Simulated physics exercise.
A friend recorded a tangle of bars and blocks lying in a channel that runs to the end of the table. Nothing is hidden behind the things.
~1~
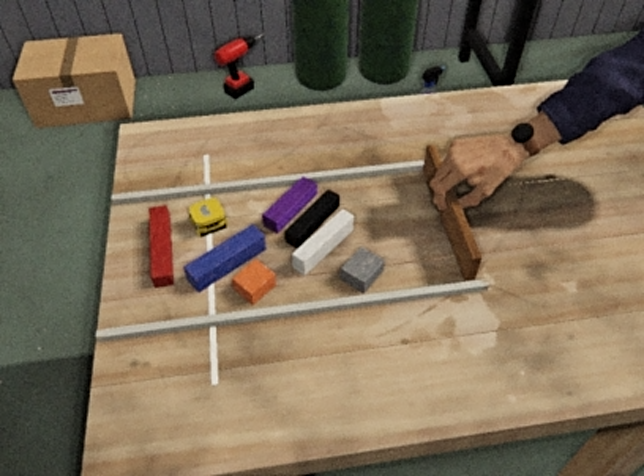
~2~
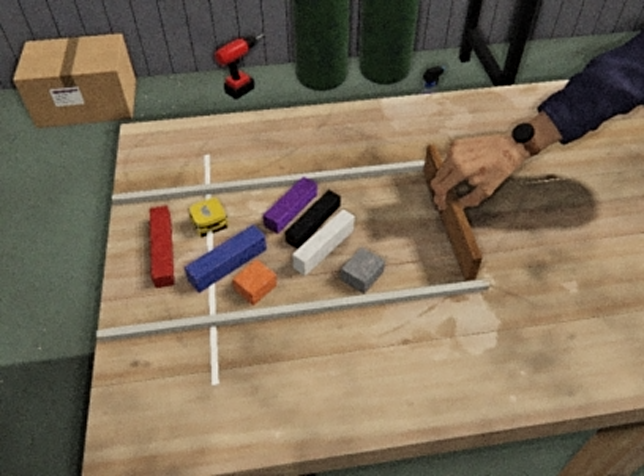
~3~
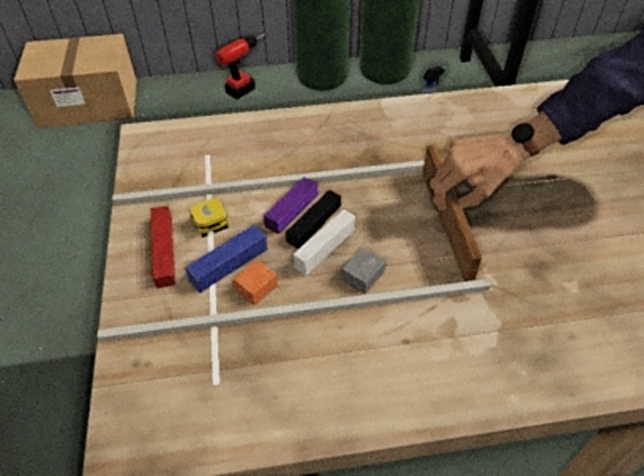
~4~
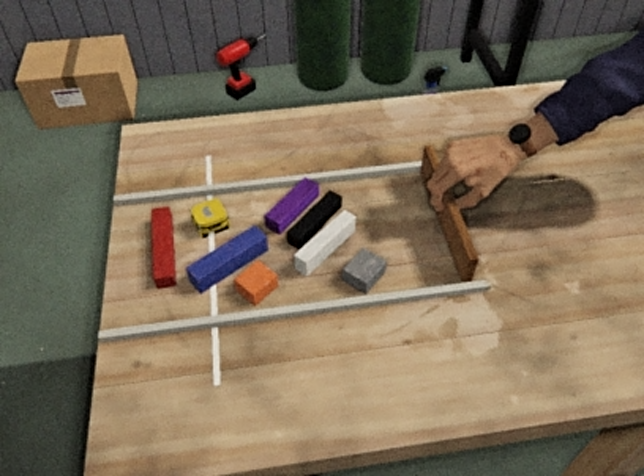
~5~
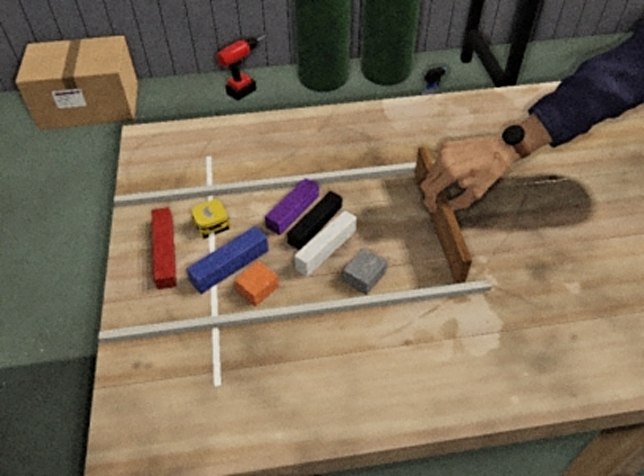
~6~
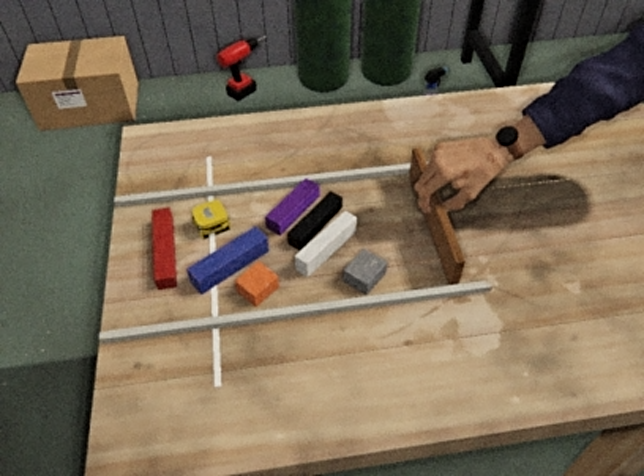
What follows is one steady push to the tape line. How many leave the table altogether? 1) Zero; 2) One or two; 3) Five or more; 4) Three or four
1, zero.
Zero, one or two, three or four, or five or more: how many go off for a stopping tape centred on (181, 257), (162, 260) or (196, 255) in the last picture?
Taking the three tapes one at a time, the answers are just one or two, then either three or four, then not one.
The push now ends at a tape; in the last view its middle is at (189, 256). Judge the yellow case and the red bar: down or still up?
Result - yellow case is still there, red bar is gone.
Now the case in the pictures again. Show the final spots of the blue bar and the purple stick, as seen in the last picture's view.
First object about (143, 272); second object about (183, 218).
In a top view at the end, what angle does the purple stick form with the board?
Around 30 degrees.
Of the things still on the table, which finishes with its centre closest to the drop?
It's the red bar.
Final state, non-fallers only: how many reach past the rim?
I make it 0.
Soon after, none off yet; red bar at rest near (164, 247); yellow case at rest near (211, 220); blue bar at rest near (229, 260).
After that, none off yet; red bar at rest near (164, 247); yellow case at rest near (211, 220); blue bar moving near (224, 258).
And then, none off yet; red bar displaced a little near (154, 247); yellow case displaced about its own width near (182, 213); blue bar displaced about its own width near (177, 267).
In the end, the number that fall off is zero.
